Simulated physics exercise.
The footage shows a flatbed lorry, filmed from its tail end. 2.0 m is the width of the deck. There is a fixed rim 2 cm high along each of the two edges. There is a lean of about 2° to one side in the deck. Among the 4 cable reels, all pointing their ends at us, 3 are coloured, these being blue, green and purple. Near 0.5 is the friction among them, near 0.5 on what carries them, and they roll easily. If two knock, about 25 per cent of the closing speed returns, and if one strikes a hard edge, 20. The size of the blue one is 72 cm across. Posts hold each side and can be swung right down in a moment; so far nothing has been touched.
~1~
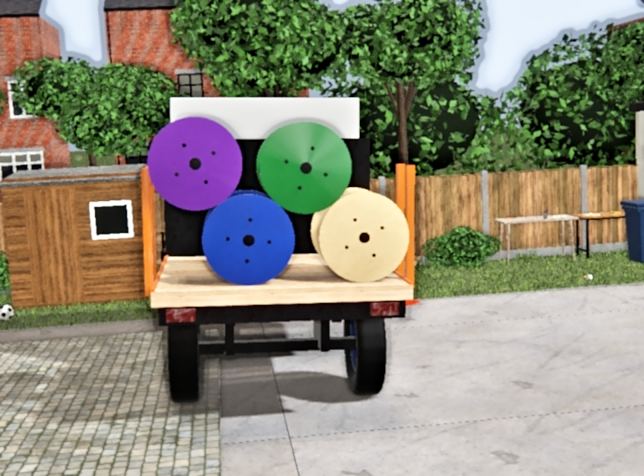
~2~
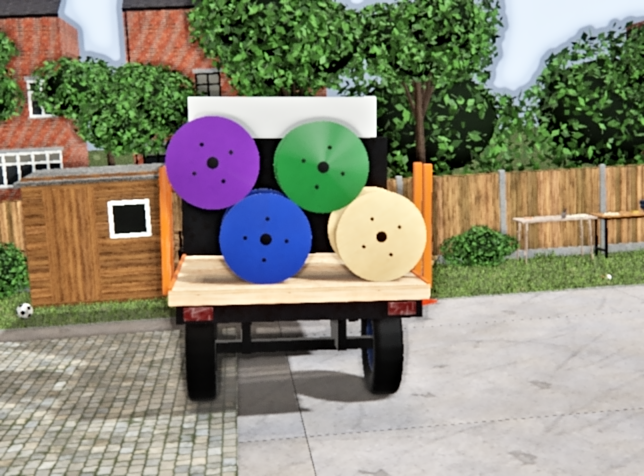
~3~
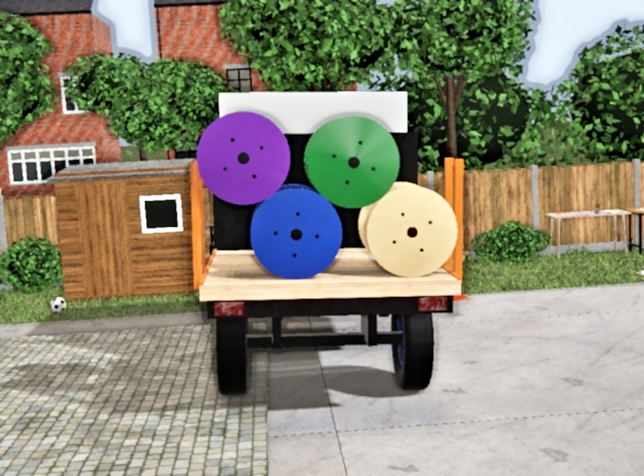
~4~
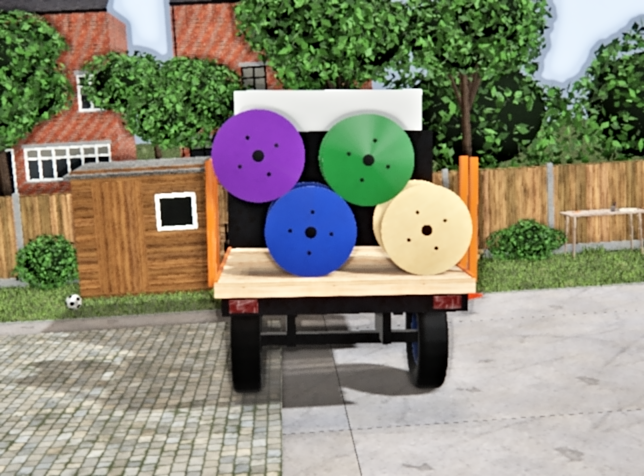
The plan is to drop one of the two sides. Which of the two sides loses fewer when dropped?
The left-hand side.
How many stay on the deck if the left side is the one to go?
I count 3.
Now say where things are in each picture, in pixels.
In the first picture, blue (249, 240), green (306, 168), purple (195, 164); the deck slopes 2° down to the right; 2 of the 4 make up the bottom layer; nothing moves.
In the second picture, blue (266, 239), green (323, 167), purple (213, 163); rims, left 2 cm, right 2 cm; at rest.
In the third picture, blue (296, 234), green (354, 163), purple (244, 158); side tops at (197, 167) and (454, 164); at rest.
In the fourth picture, blue (311, 232), green (369, 160), purple (258, 156); at rest.
Side on the left freed, after 0.7 s, blue is on the deck, 75 cm from the left edge; green is up on others, 80 cm from the right edge; purple is dropping off the left side; 1 of 4 is off.
Side on the left freed, at the end, blue is on the deck, 75 cm from the left edge; green is up on others, 80 cm from the right edge; purple is on the ground to the left; 1 of 4 is off.
Side on the right freed, after 3.3 s, blue is on the deck, 20 cm from the right edge, rolling right; green is dropping off the right side; purple is on the deck, 50 cm from the left edge, rolling right; 2 of 4 are off.
Side on the right freed, at the end, blue is on the ground to the right; green is on the ground to the right; purple is dropping off the right side; 4 of 4 are off.
